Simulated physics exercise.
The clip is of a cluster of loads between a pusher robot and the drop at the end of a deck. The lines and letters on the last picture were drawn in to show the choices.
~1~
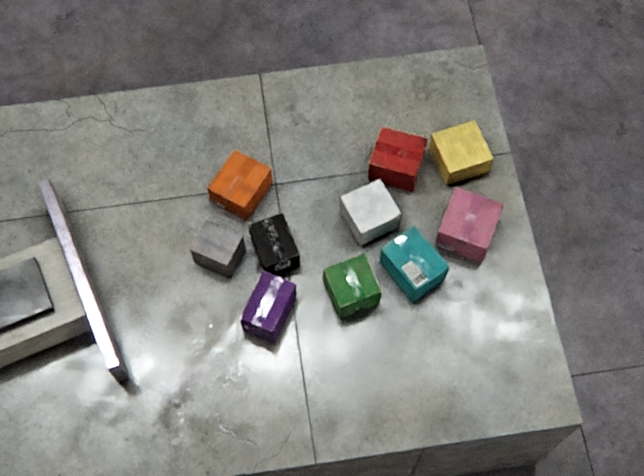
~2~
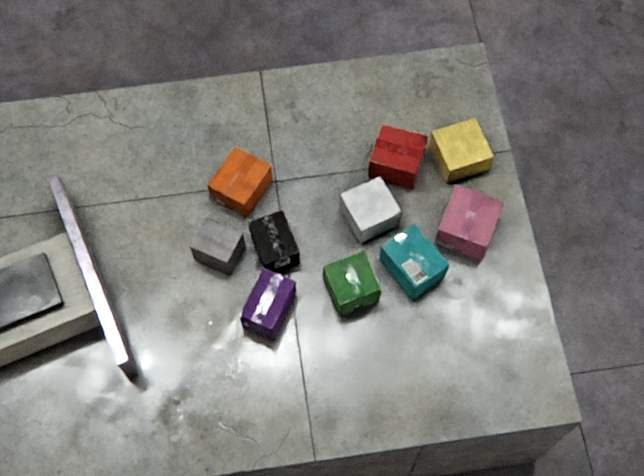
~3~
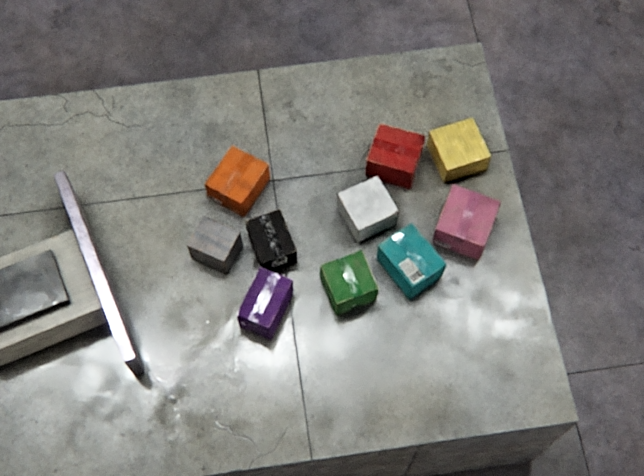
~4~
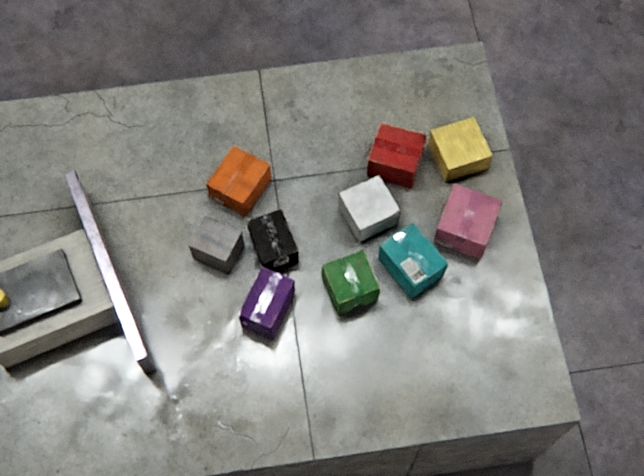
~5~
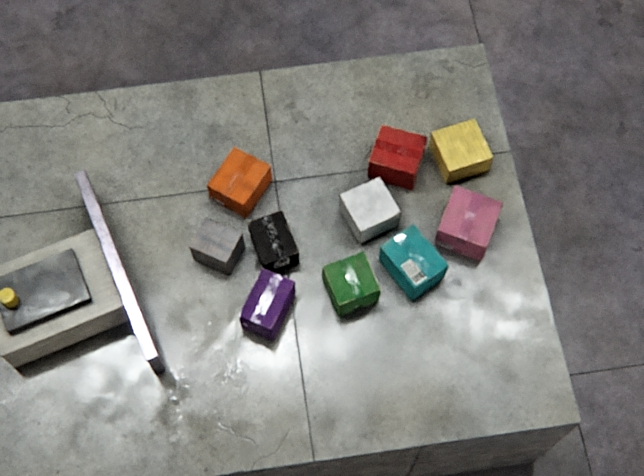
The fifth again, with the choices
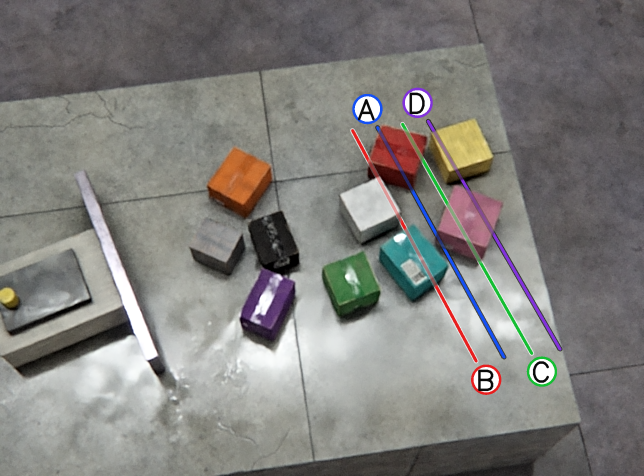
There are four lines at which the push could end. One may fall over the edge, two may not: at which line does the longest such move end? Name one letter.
B is the last line within the limit.
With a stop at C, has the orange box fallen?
By then, no.
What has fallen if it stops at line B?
The pink box goes over.
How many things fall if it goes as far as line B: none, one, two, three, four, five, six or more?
In all, one.
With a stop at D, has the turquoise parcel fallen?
By then, yes.
On the marked copy, A at (438, 236); B at (411, 239); C at (464, 232); D at (491, 229).
Following B. Soon after the start, robot (157, 273); purple box (282, 298); grey crate (247, 231).
Later, robot (265, 259); pink box (491, 215); turquoise parcel (450, 254).
In the end, robot (348, 247); pink box over the edge; turquoise parcel (528, 241); one fallen.
As for the rest, A drops two; C drops four; D drops six.
